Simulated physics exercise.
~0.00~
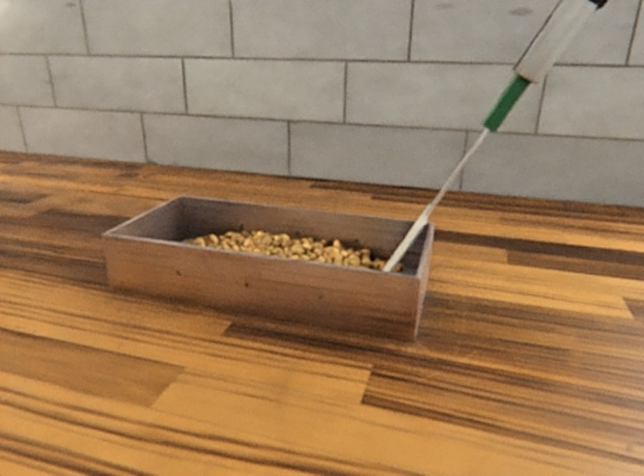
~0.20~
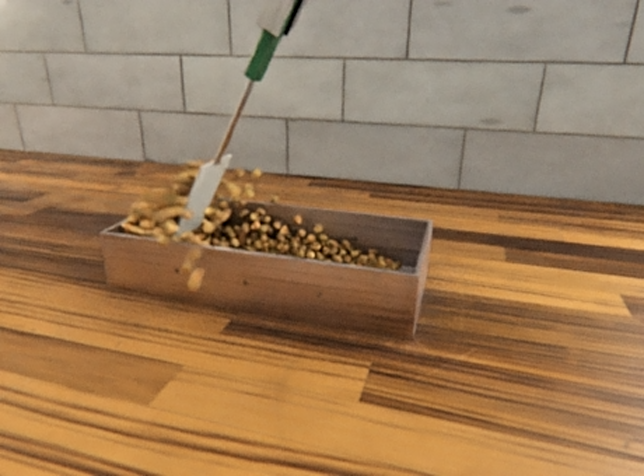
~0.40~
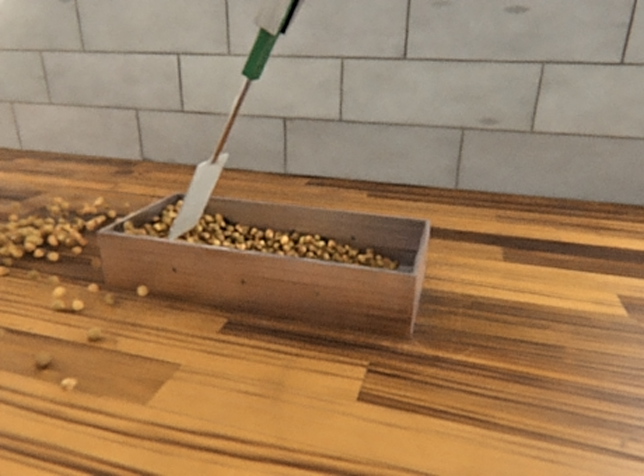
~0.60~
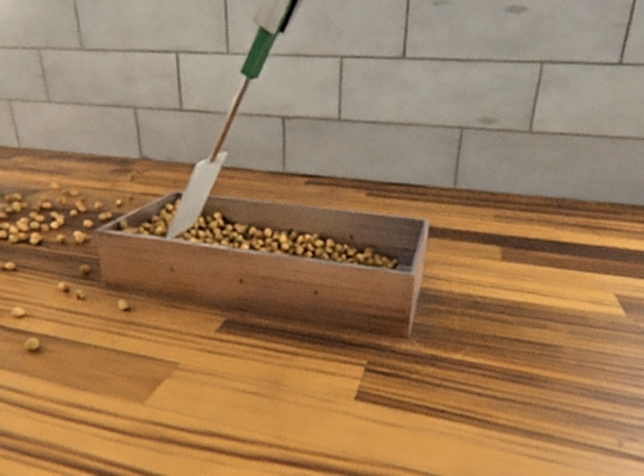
On a striped wooden countertop before a grey tiled wall, seen from slightly above with a faint sway, sits a long, open brown trough partly filled with golden dried chickpeas. A pale paddle on a thin shaft with a green and white handle dips in at the right end. The paddle sweeps left through the heap, pushing the chickpeas up in a wave over the left end. It halts near that end while a cluster spills out and scatters across the wood. Finally, the stray pieces lie spread to the left, while most remain in the trough.
